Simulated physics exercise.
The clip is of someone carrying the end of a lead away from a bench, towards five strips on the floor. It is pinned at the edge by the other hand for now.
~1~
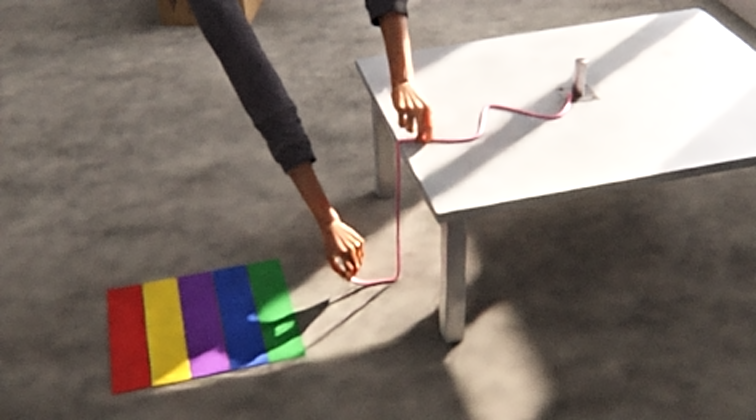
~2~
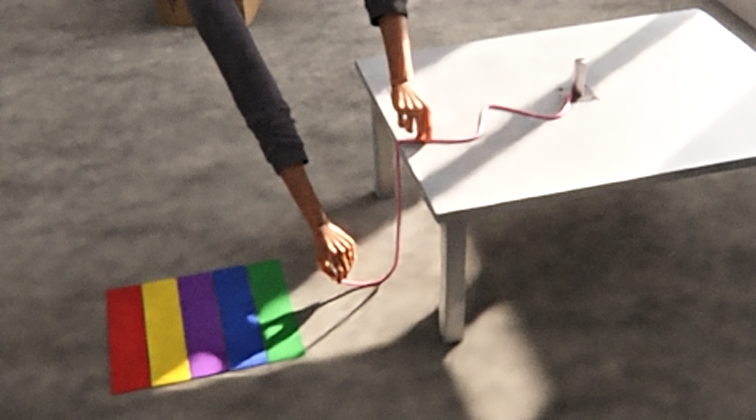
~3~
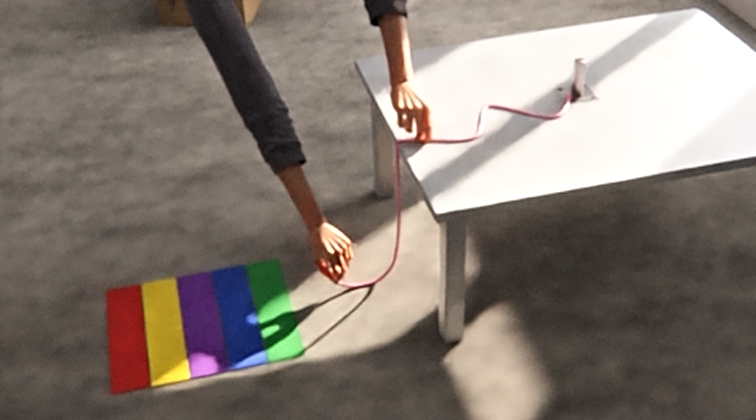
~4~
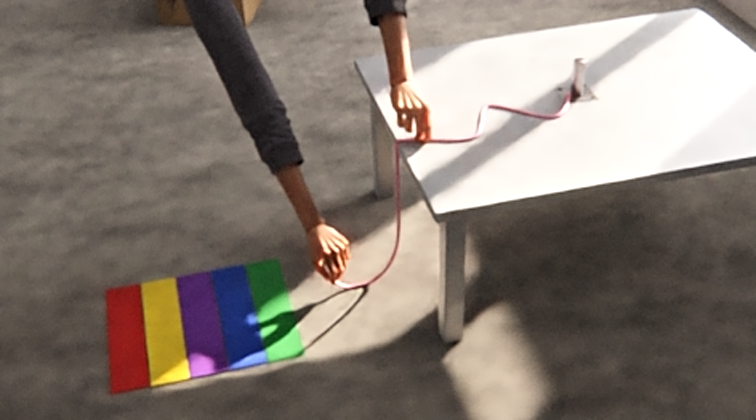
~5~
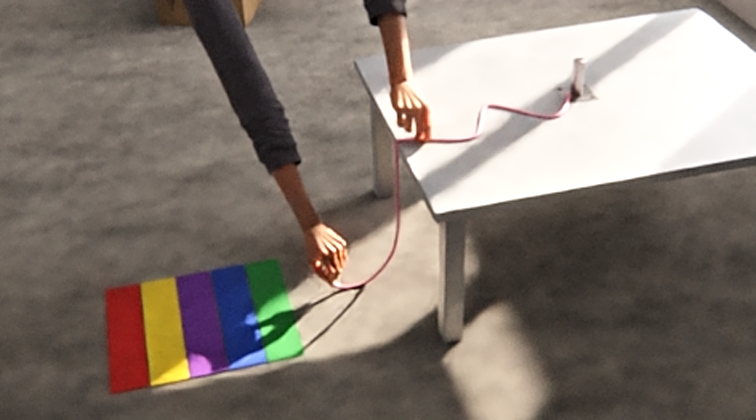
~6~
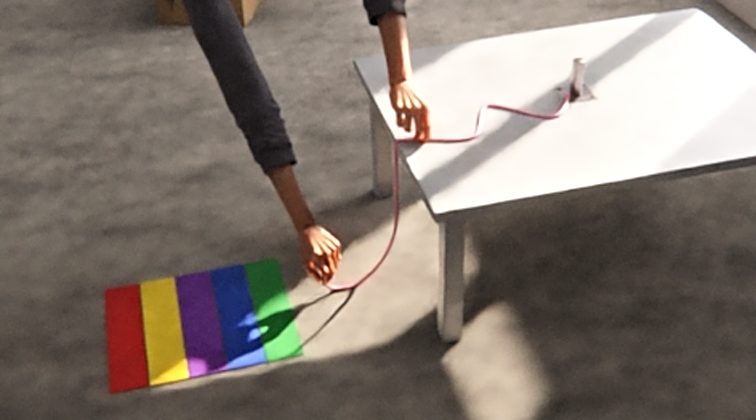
A hand draws the end of a pink cord slightly left near five coloured strips.
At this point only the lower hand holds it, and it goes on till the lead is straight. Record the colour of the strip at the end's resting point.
Resting point: Yellow strip.
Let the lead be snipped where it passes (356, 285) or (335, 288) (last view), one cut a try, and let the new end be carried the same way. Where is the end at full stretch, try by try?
About (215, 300), then (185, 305).
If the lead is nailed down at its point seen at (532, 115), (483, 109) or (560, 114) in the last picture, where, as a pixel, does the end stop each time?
Pixel spots, one per try: About (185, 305), (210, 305), (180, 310).
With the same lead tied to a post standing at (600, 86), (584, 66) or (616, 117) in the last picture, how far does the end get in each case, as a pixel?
Try 1 about (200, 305), try 2 about (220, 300), try 3 about (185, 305).
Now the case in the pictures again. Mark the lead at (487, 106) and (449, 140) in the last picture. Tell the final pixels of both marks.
One ends up around (462, 120), the other around (382, 148).
Early on, end near (239, 297); over blue.
Midway, end near (191, 306); over purple.
At the end of the slack, end near (162, 311); over yellow. It gets as far as the yellow strip.
